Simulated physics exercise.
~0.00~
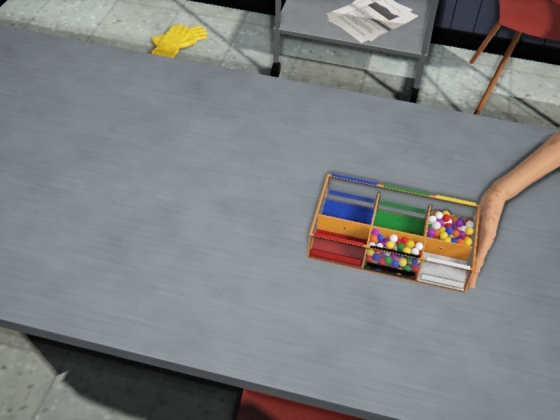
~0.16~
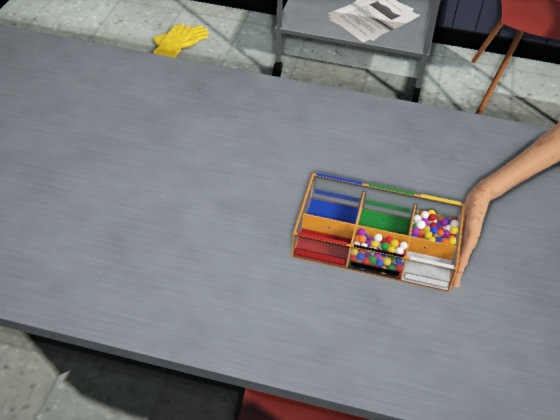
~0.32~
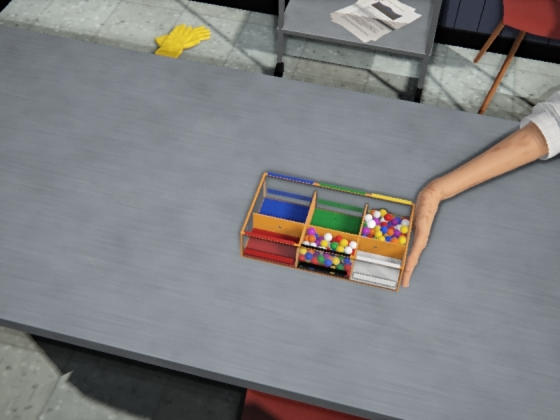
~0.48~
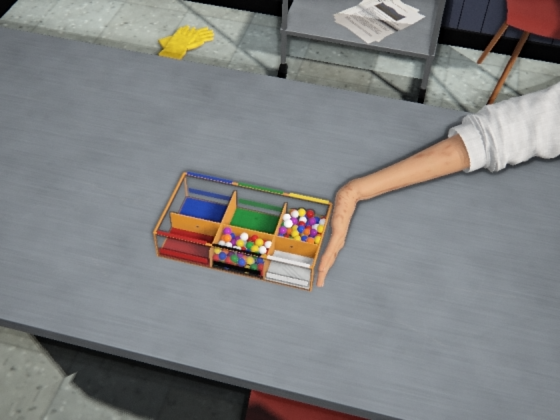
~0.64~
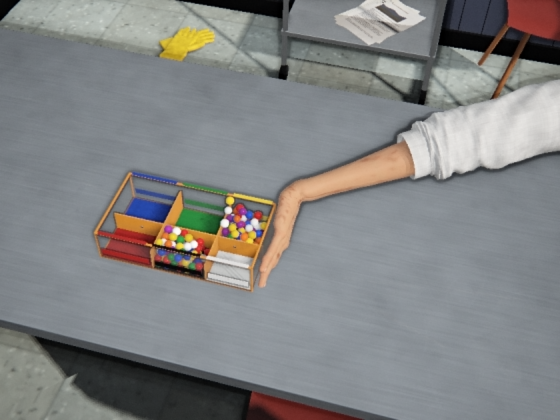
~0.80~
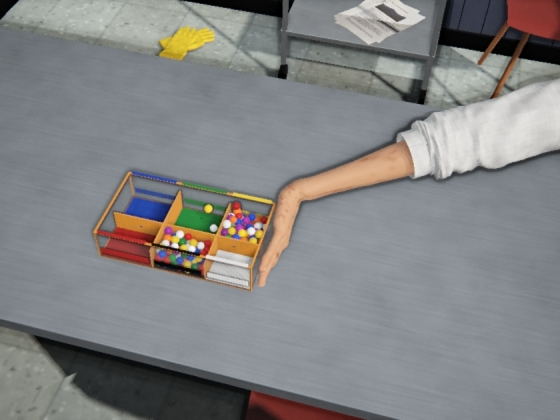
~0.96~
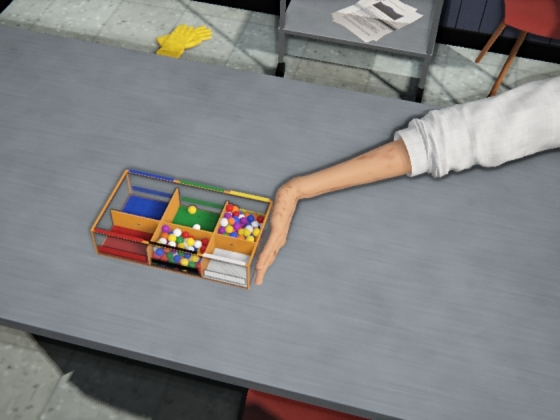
A hand pushes a divided tray of colourful marbles leftward across a grey table, then stops, a few marbles hopping between compartments.
